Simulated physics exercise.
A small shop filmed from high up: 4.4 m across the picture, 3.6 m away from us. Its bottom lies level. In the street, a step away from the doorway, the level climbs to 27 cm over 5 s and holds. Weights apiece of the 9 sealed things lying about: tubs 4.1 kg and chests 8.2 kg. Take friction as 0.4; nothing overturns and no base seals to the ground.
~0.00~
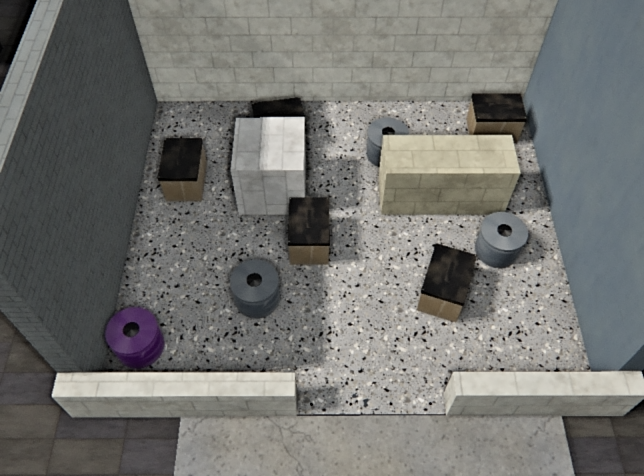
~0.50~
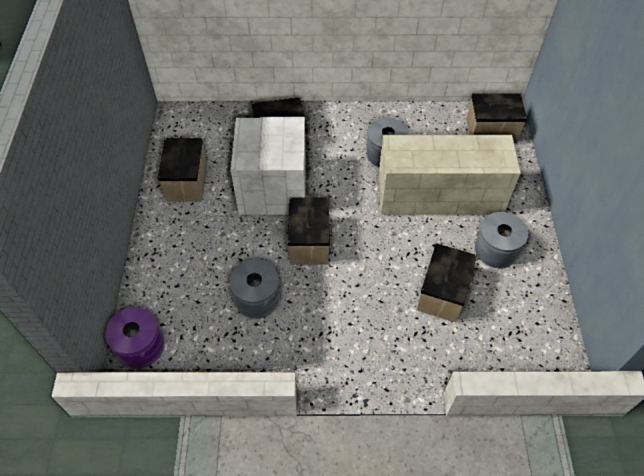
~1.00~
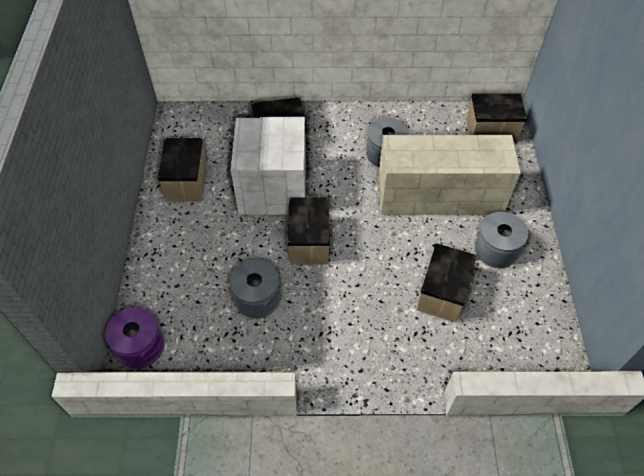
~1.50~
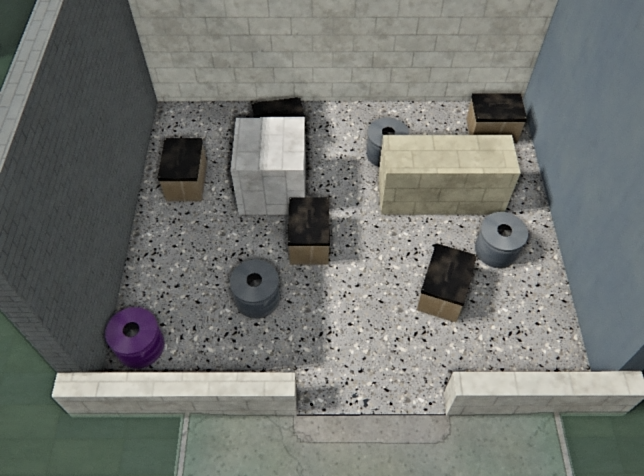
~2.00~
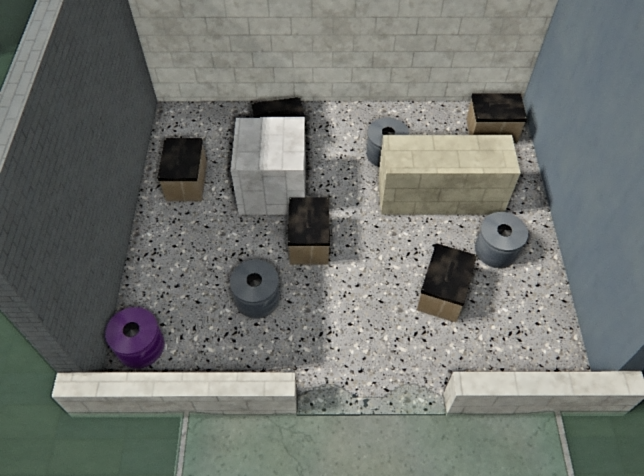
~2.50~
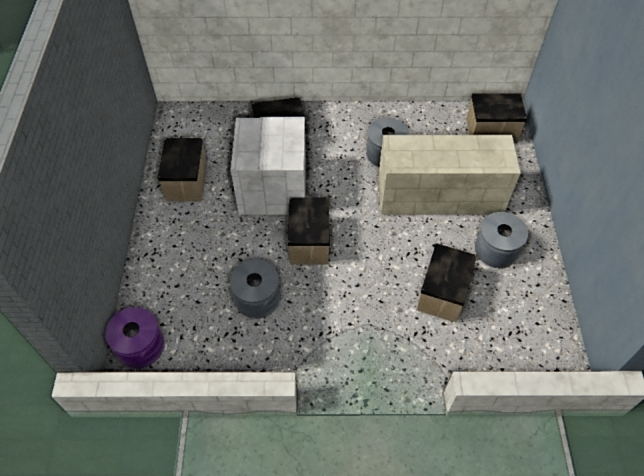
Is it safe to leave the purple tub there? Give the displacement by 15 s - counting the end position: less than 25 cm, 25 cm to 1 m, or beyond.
Purple tub travels far.
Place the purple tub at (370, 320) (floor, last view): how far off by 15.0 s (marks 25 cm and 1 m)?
It ends far away.
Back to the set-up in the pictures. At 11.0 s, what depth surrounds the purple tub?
About 8 cm.
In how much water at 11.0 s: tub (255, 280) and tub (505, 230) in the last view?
Roughly 6 and 14 cm.
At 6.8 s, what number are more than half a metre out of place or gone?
3 of them.
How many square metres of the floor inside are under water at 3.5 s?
Some 2.5 m2.
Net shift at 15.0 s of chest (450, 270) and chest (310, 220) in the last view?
In that order: 100 cm, 120 cm.
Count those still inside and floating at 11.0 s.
9 of them.
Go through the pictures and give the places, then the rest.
In the first frame, the purple tub at (131, 330), on the bottom; water covers 0.0 m2; 0 of 9 have shifted.
In the second frame, the purple tub at (131, 330), on the bottom; water covers 0.0 m2; 0 of 9 have shifted.
In the third frame, the purple tub at (131, 330), on the bottom; water covers 0.0 m2; 0 of 9 have shifted.
In the fourth frame, the purple tub at (131, 330), on the bottom; 0.0 m2 under water; 0 of 9 have shifted.
In the fifth frame, the purple tub at (131, 330) rests on the ground; water covers 0.0 m2; 0 of 9 have shifted.
In the sixth frame, the purple tub at (131, 330), on the bottom; 0.6 m2 under water; 0 of 9 have shifted.
After 3.5 s the purple tub is near (131, 330), 0.0 m from its start, aground; 0 afloat.
After 6.8 s the purple tub is near (131, 332), 0.0 m from its start, aground; 4 afloat.
After 11.0 s the purple tub is near (212, 246), 1.1 m from its start, afloat; 9 afloat.
After 15.0 s the purple tub is near (260, 208), 1.6 m from its start, afloat; 9 afloat.
